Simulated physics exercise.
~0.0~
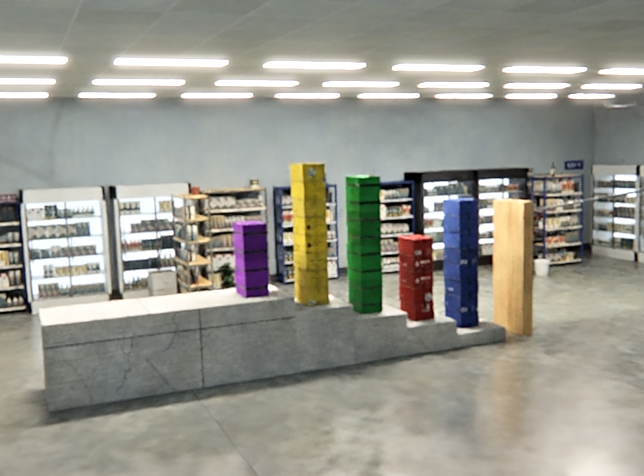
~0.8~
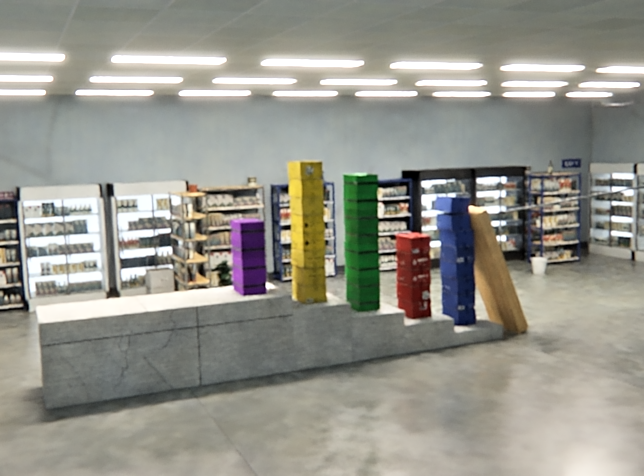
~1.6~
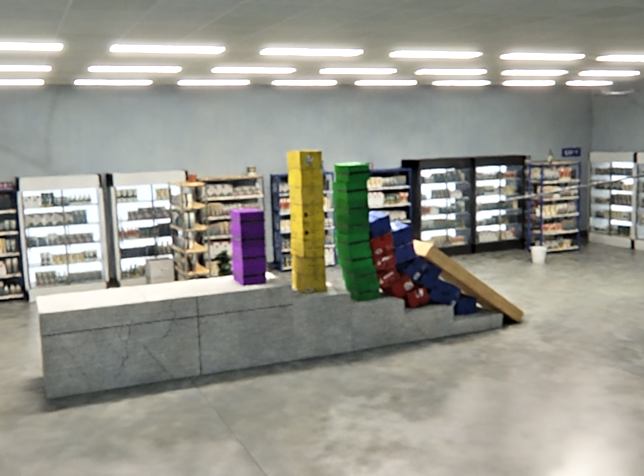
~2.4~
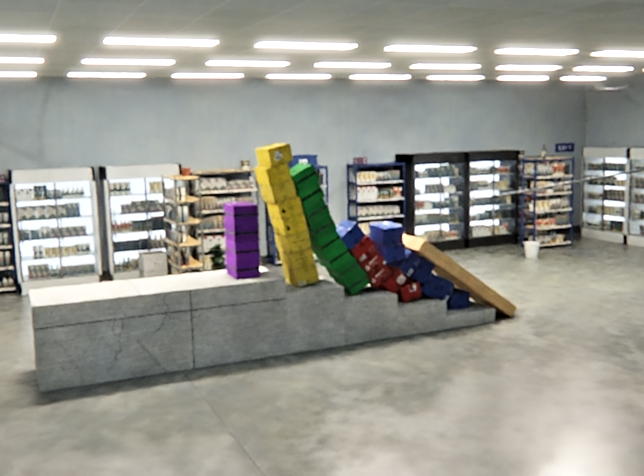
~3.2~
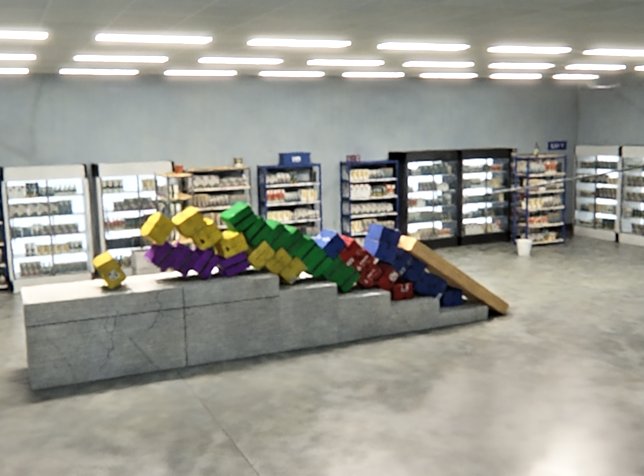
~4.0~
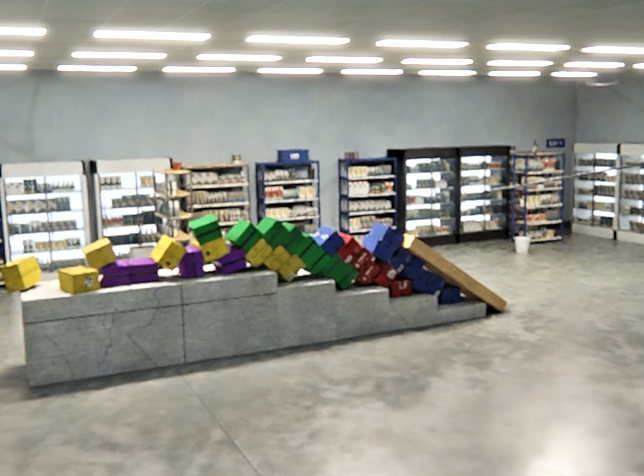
Wooden board tipping left into stepped stacks of coloured boxes, toppling blue, red, green, yellow and purple into a sprawling heap.
